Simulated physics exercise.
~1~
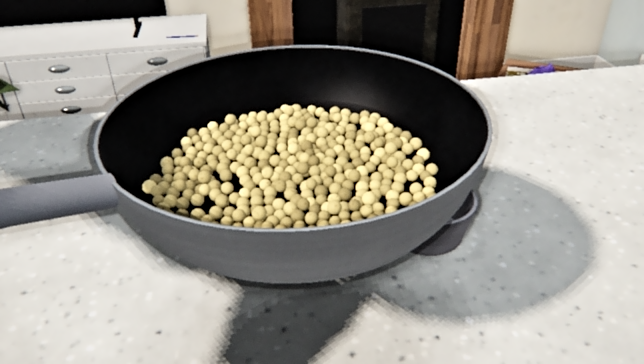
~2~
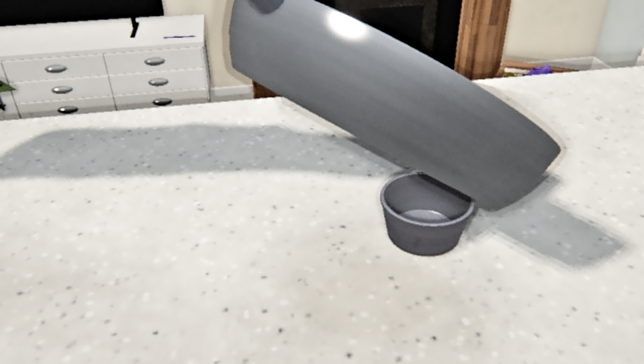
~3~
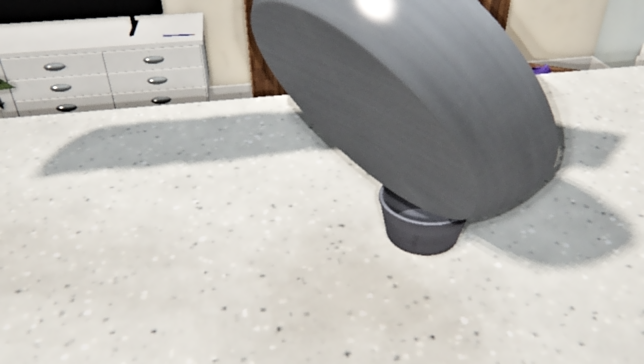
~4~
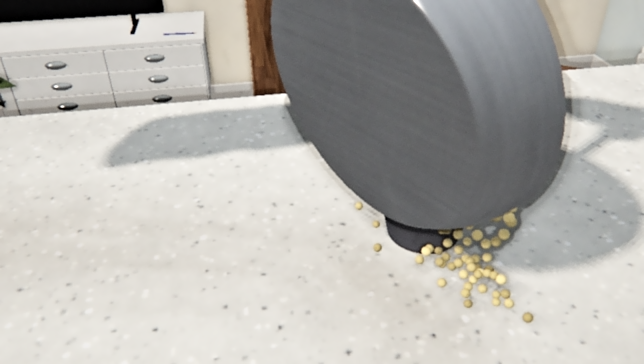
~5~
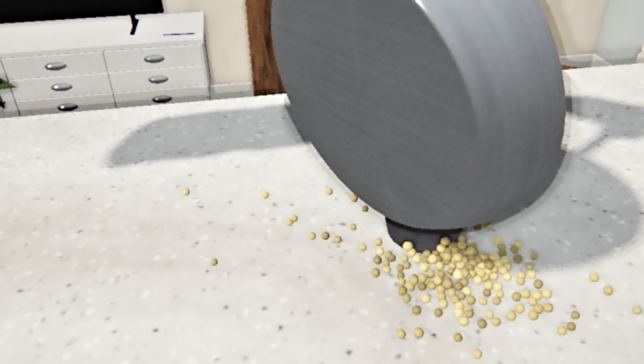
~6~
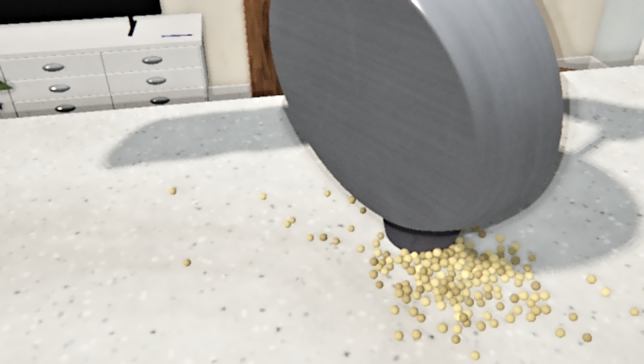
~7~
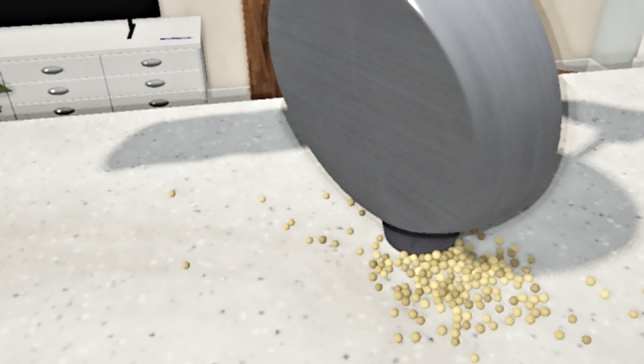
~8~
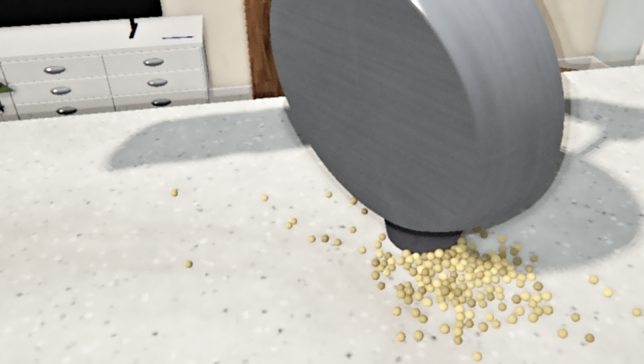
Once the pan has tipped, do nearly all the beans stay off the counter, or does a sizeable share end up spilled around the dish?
A sizeable share ends up spilled on the counter, heaped in front of the small dish with some strays scattered to both sides.
